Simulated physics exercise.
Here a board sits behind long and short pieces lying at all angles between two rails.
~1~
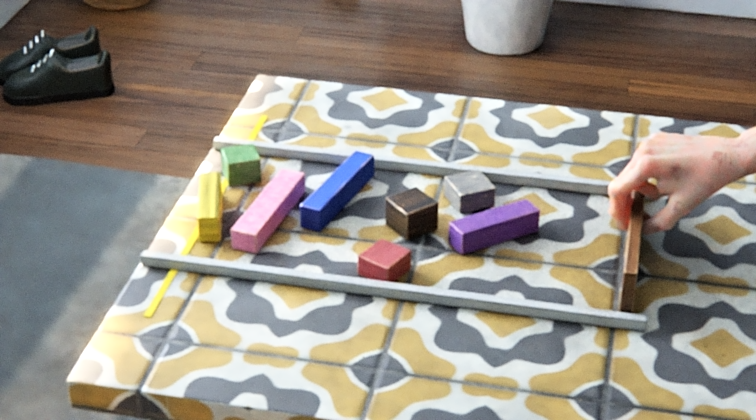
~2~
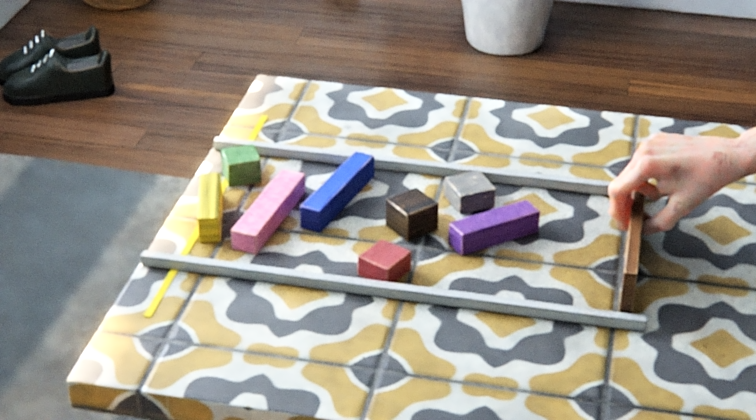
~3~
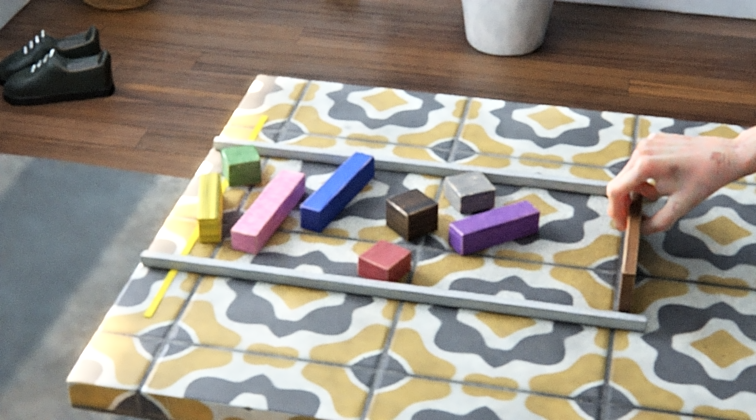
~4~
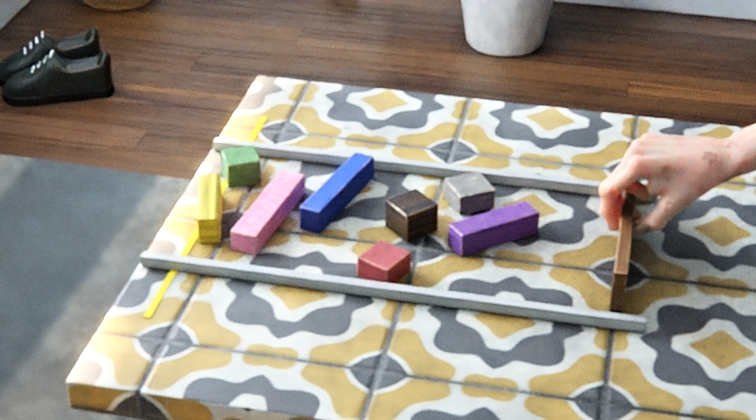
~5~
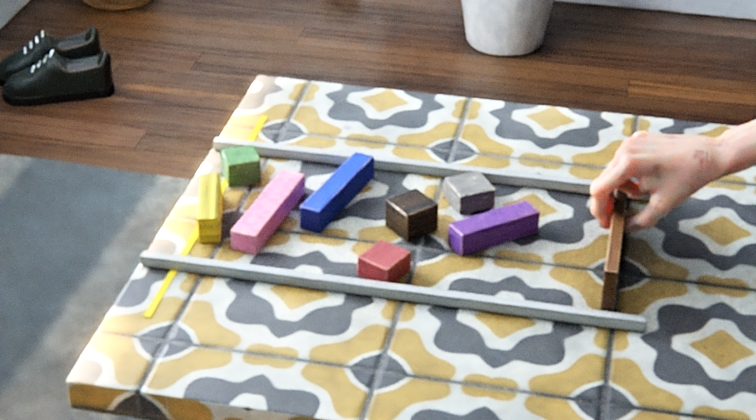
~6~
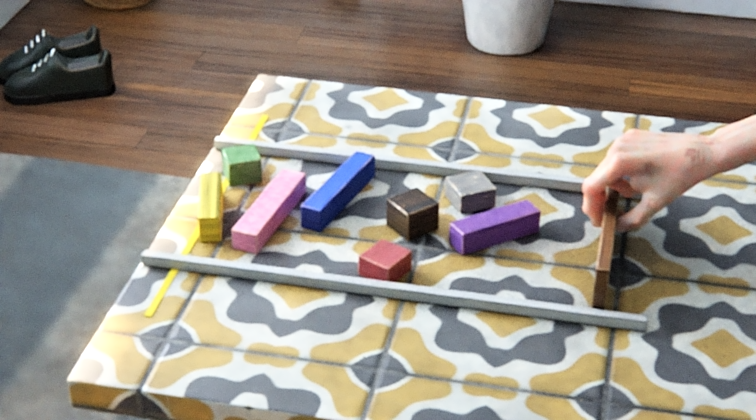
A hand sliding a wooden board slightly left between two rails on a patterned surface, the scattered colored blocks staying still.
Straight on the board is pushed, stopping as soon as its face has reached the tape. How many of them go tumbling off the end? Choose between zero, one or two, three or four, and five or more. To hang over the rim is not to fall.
The count is five or more.
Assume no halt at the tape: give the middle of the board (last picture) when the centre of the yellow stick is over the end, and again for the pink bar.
Yellow stick over the end: About (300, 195). Pink bar over the end: About (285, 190).
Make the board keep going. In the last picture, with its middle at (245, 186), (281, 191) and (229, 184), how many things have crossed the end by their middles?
Respectively, 4, 2 and 4.
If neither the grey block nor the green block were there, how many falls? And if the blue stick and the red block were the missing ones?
The first count is 4 and the second is 4.
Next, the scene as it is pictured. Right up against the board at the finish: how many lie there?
3.
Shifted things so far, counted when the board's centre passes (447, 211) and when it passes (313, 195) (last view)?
Note: First position 3; second position 8.
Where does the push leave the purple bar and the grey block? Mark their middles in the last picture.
The purple bar settles near (198, 200); as for the grey block, near (217, 157).
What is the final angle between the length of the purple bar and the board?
Around 0 degrees.
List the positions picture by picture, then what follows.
Yellow stick (210, 207); green block (241, 165); pink bar (269, 210); board (634, 233); tape (213, 205), in the first frame.
Green block (242, 166); blue stick (338, 191), in the second frame.
Pink bar (270, 211); red block (385, 263), in the third frame.
Yellow stick (210, 207); board (625, 234), in the fourth frame.
Green block (241, 166); purple bar (494, 228), in the fifth frame.
Yellow stick (211, 206); green block (242, 165); pink bar (270, 210); board (609, 230); tape (213, 204), in the sixth frame.
Early on, none off yet; yellow stick at rest near (211, 206); green block at rest near (242, 165); pink bar at rest near (270, 210).
A while later, none off yet; yellow stick at rest near (211, 206); green block at rest near (242, 165); pink bar travelled a little near (252, 206).
Further along, none off yet; yellow stick leaning a little near (158, 212); green block travelled about its own width near (212, 153); pink bar travelled about its own width near (169, 202).
Finally, the number that fall off is five or more; lost, black block, blue stick, pink bar, green block and yellow stick.
